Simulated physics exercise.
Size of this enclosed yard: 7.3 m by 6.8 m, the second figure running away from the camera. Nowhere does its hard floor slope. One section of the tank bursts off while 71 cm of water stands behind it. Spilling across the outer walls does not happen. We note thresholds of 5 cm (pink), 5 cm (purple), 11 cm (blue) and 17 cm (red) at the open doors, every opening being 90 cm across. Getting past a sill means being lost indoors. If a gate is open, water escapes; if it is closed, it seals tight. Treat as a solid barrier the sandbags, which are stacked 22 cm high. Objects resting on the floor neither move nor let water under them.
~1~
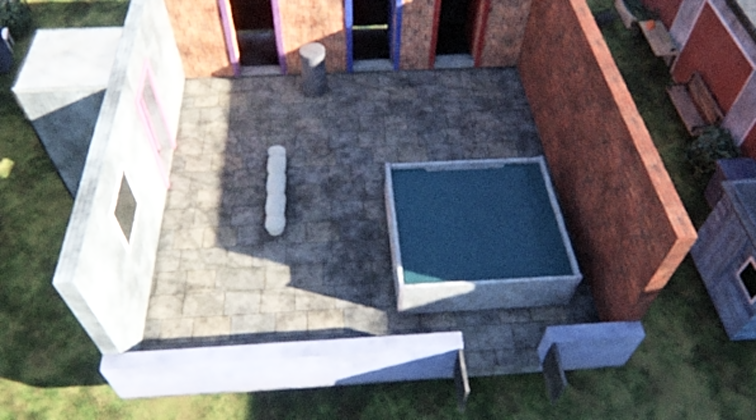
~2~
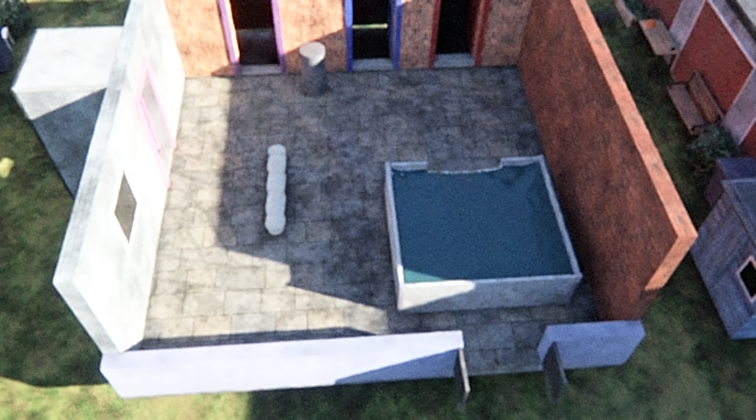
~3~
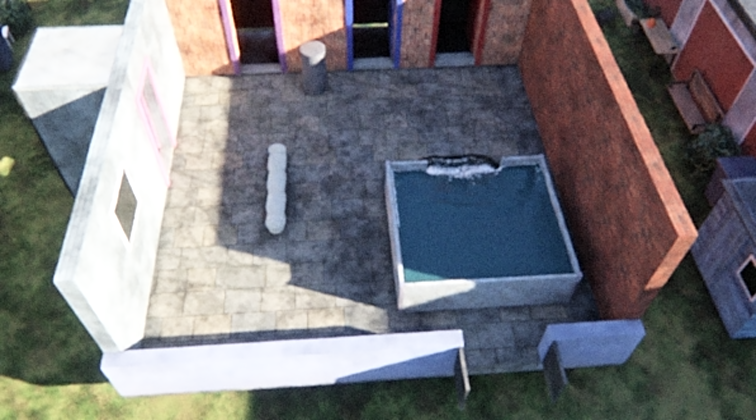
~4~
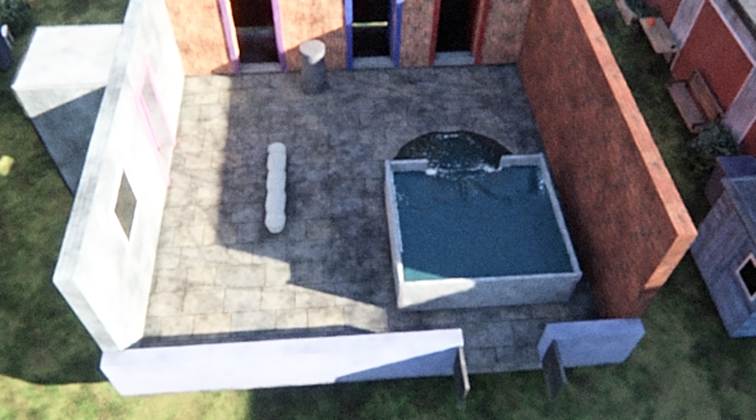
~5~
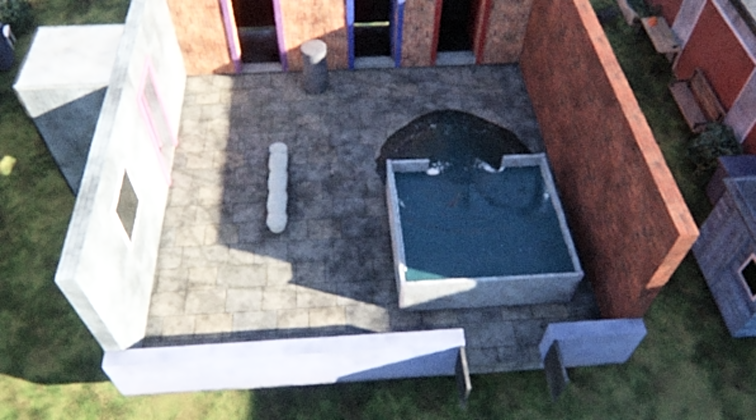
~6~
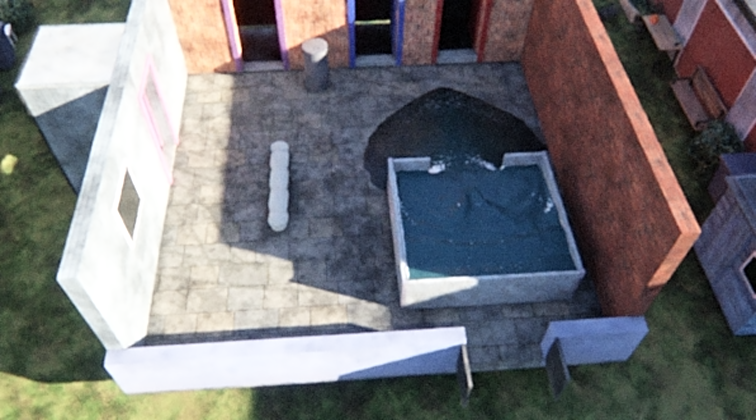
A walled courtyard with a square tank of water sat still until part of the tank's far wall gave way, and water poured through the gap, spreading in a dark, widening patch across the paving.
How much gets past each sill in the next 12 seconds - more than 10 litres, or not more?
At the end, at the pink door the water let in will surpass the limit; at the purple door the water let in will surpass the limit; at the blue door the water let in will surpass the limit; at the red door the water let in will surpass the limit.
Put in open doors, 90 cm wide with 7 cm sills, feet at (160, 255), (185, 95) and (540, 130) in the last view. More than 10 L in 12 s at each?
Per doorway, in order: Insufficient / sufficient / sufficient.
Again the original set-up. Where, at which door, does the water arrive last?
The pink one.
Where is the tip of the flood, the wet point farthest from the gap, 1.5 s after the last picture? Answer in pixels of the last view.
Near (272, 75).
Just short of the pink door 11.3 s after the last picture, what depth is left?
The depth there is around 9.0 cm.
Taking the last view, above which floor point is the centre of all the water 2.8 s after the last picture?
Around (447, 172).
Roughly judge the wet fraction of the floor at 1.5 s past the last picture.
I'd guess around 35 %.
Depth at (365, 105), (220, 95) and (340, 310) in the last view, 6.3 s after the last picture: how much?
Depths in turn: Roughly 14, 11 and 0 centimetres.
Then, 0.7 s after the last picture water covers 30 % of the floor and is deepest (43 cm) near (460, 180); pink door not reached, purple door not reached, blue door 17 cm at the sill, 1 L in, red door 30 cm at the sill, 19 L in.
Then, 1.5 s after the last picture water covers 35 % of the floor and is deepest (43 cm) near (510, 66); pink door not reached, purple door not reached, blue door 27 cm at the sill, 50 L in, red door 34 cm at the sill, 81 L in.
Then, 2.8 s after the last picture water covers 40 % of the floor and is deepest (28 cm) near (373, 82); pink door not reached, purple door 6 cm at the sill, 1 L in, blue door 24 cm at the sill, 142 L in, red door 28 cm at the sill, 192 L in.
Then, 6.3 s after the last picture water covers 75 % of the floor and is deepest (19 cm) near (339, 84); pink door 12 cm at the sill, 32 L in, purple door 4 cm at the sill, 3 L in, blue door 19 cm at the sill, 274 L in, red door 18 cm at the sill, 233 L in.
Then, 11.3 s after the last picture water covers 95 % of the floor and is deepest (12 cm) near (273, 361); pink door 9 cm at the sill, 112 L in, purple door 7 cm at the sill, 26 L in, blue door 11 cm at the sill, 312 L in, red door 11 cm at the sill, 235 L in.
